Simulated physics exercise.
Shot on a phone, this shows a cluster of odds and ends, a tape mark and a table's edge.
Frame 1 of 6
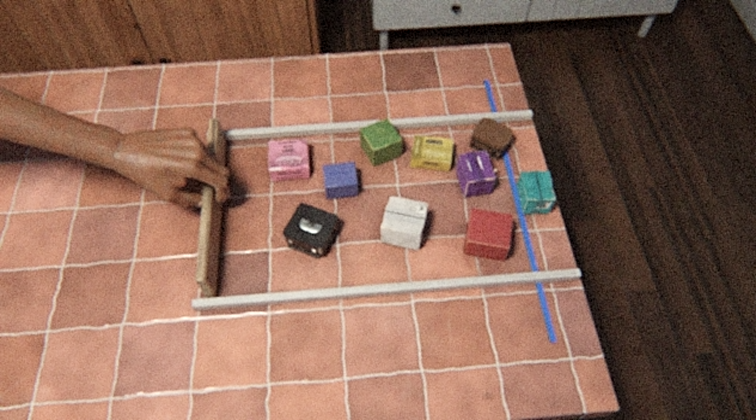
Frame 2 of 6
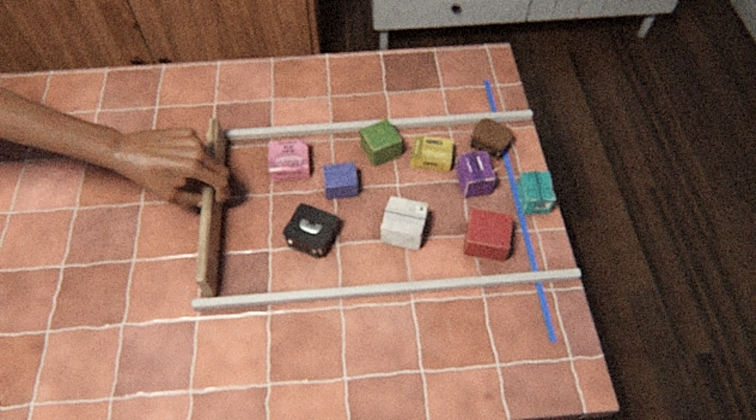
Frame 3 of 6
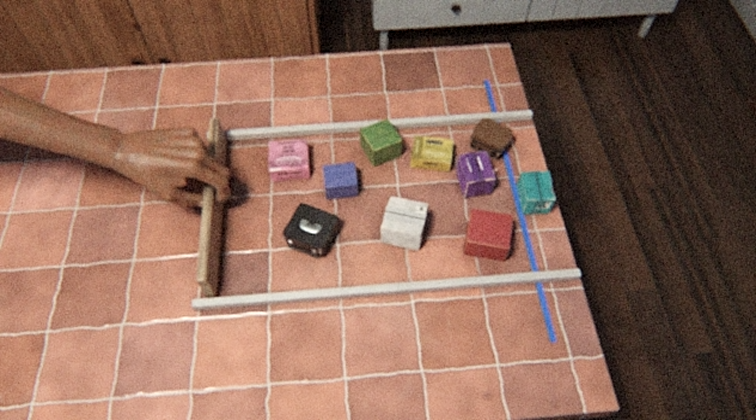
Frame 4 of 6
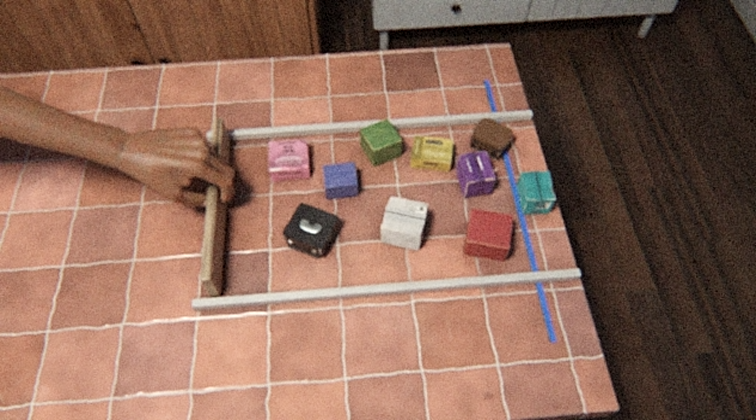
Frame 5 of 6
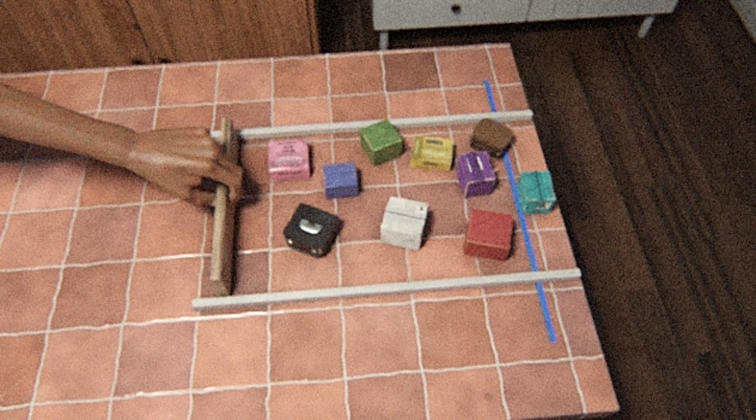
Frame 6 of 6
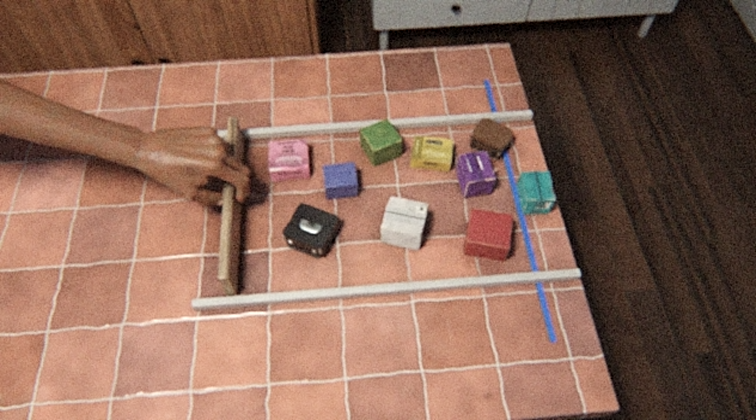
A pink-tiled tabletop beside wooden cabinets and a dark wood floor is seen from above at an angle by a still camera. Between two pale rails sit pink, blue, black, green, white, yellow, purple, red and brown blocks, with a turquoise one just right of a blue tape line. From the left, a hand holds a wooden board upright, then slides it slightly rightward, while the blocks stay still.
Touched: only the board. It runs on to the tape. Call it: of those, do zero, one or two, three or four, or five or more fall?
Five or more fall.
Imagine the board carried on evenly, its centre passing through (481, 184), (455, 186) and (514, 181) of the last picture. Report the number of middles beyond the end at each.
Taking the three positions in turn, the counts come to 3, 1 and 6.
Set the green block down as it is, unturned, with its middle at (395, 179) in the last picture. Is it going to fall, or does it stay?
From that start, the object then does not stay.
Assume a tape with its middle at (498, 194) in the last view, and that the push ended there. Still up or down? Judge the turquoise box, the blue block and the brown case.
Going in order, the turquoise box goes off the edge, then the blue block keeps its spot, then the brown case goes off the edge.
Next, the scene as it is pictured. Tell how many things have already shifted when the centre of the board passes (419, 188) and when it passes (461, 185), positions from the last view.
First position 9; second position 10.
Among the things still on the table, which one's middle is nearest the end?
The one you want is the red block.
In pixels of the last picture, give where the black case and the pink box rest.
They come to rest around (542, 205) and (523, 141).
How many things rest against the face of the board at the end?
3.
Soon after, none off yet; turquoise box at rest near (535, 193); brown case at rest near (491, 139); purple box moving near (483, 177).
At rest, the number that fall off is five or more; fallen, green block, white box, yellow box, purple box, brown case and turquoise box.
